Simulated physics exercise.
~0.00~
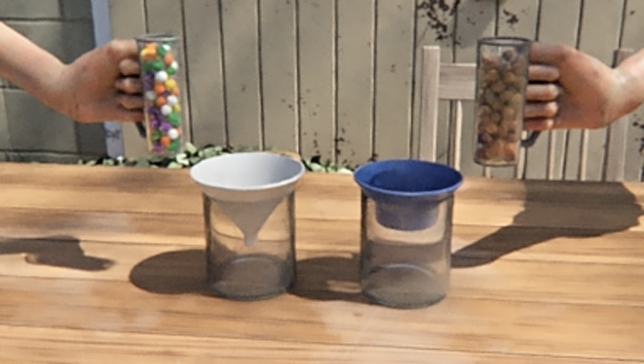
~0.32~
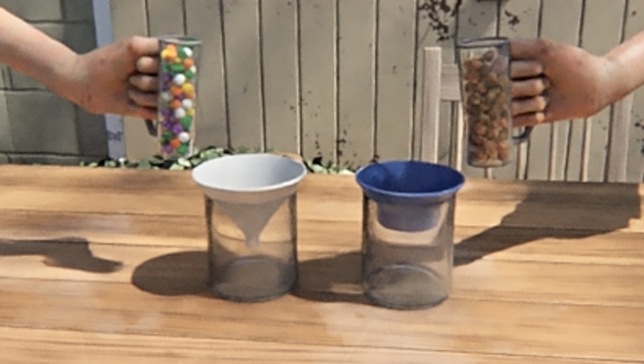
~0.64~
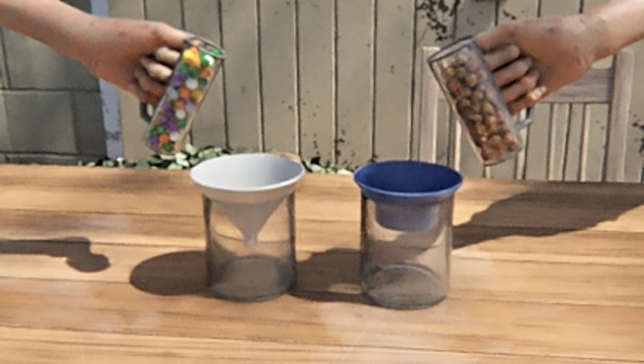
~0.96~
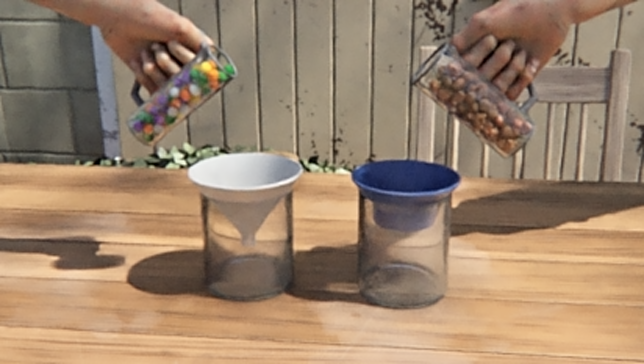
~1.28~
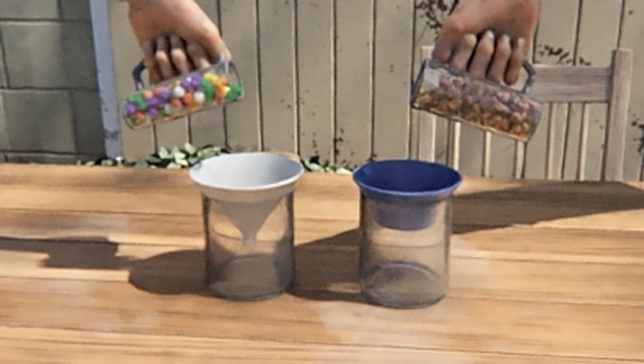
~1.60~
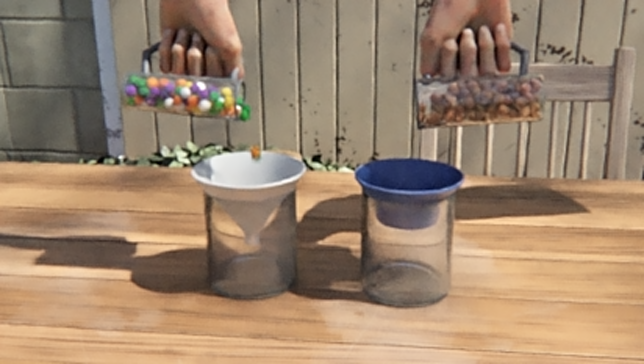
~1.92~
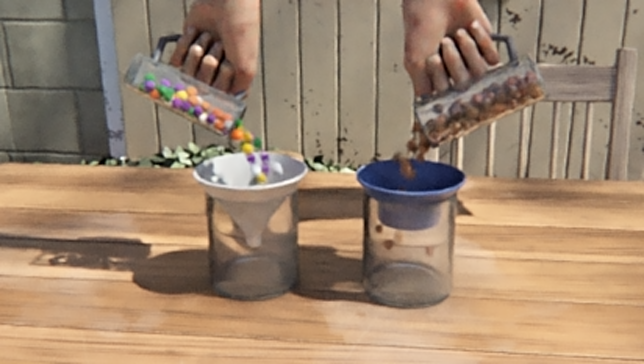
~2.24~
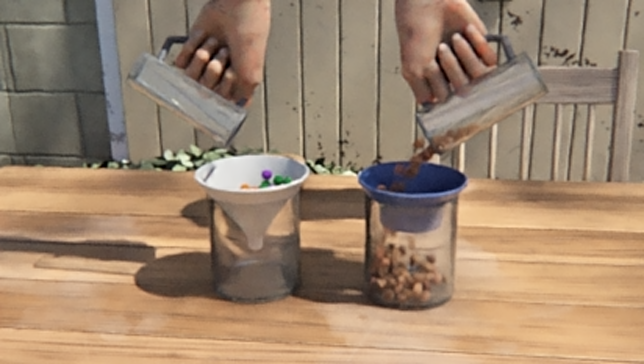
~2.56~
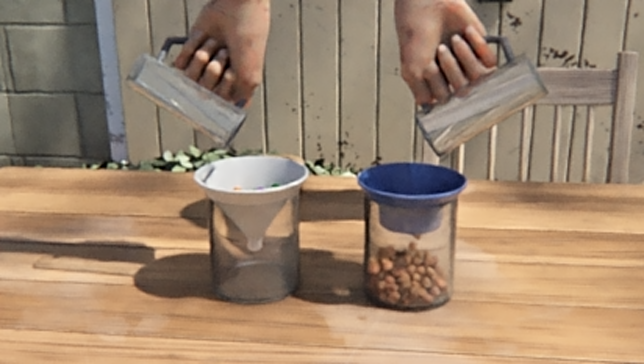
On an outdoor table, hands pour colourful balls that clog a funnel and brown ones that drain through.
